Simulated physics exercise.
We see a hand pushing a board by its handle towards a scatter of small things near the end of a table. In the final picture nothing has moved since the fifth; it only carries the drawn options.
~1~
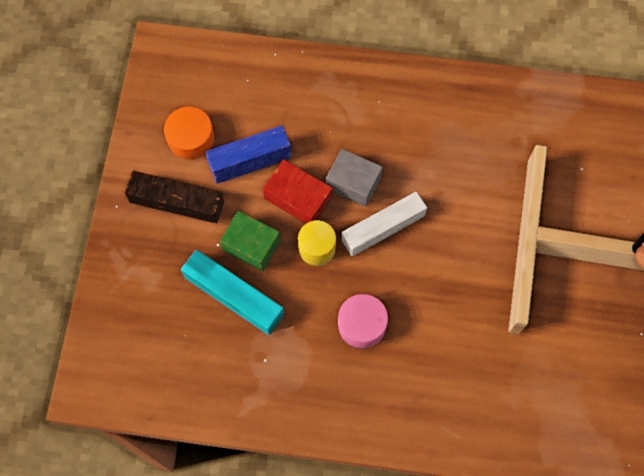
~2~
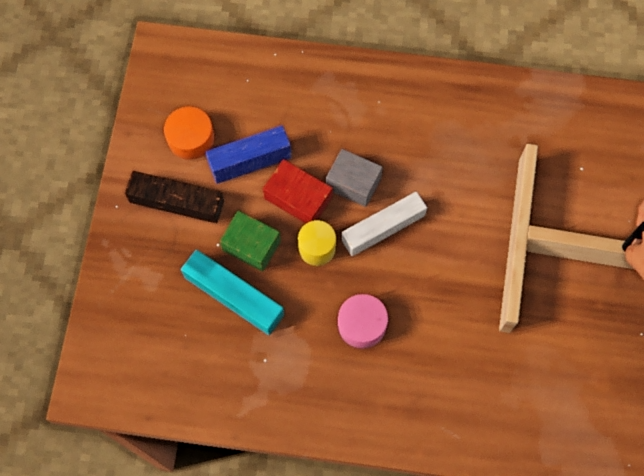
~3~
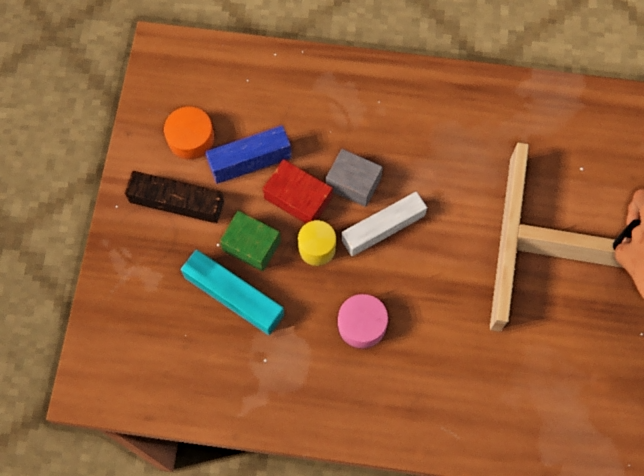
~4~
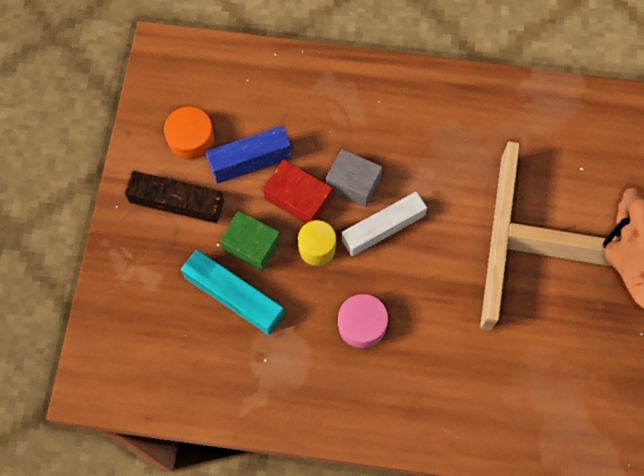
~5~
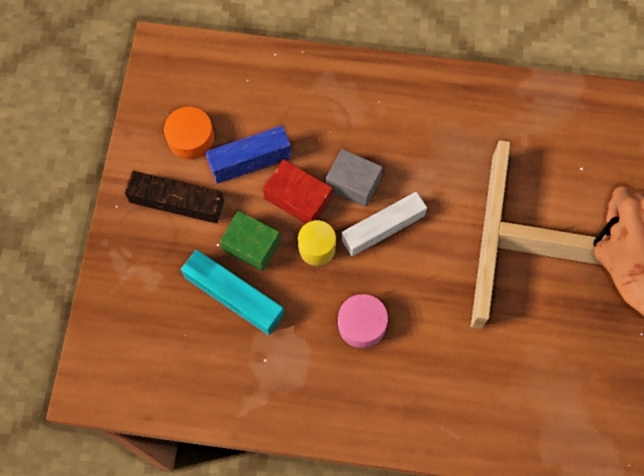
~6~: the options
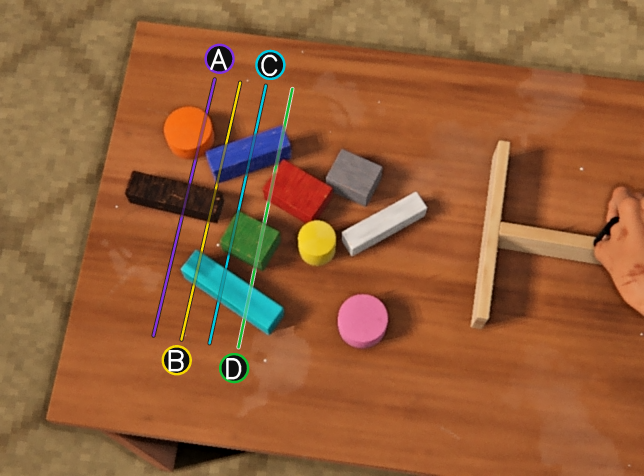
A pale wooden T-shaped board lies at the right of a reddish-brown wooden table, seen from above with patterned carpet around it. To the left sit orange and pink round pieces, black, blue, cyan and white bars, red, green and grey blocks, and a small yellow cylinder. A hand at the right edge slides the board slowly left by its handle, touching nothing else, while the camera stays still.
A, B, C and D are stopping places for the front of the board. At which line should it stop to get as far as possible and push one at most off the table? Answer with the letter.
As far as mark A.
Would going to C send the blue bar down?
By then, no.
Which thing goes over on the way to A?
The black bar.
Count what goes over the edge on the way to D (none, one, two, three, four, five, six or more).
The count is none.
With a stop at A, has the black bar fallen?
By then, yes.
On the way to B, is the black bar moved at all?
Yes.
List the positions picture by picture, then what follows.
Orange tin (189, 133); pink tin (363, 321); black bar (175, 197), in the first frame.
Board (523, 230); grey block (354, 178), in the second frame.
Board (513, 229); blue bar (249, 155), in the third frame.
Board (504, 228); green block (251, 241), in the fourth frame.
Board (494, 227); white bar (384, 224); orange tin (189, 133); pink tin (363, 321), in the fifth frame.
On the copy, A at (185, 202); B at (212, 205); C at (239, 209); D at (267, 212).
On A. First, board (382, 212); pink tin (343, 327); grey block (338, 173).
Then, board (272, 198); black bar (141, 196); orange tin (179, 124).
Finally, board (185, 187); black bar over the edge; orange tin (121, 111); one fallen.
By contrast, B is within the limit but short; C is within the limit but short; D is within the limit but short.
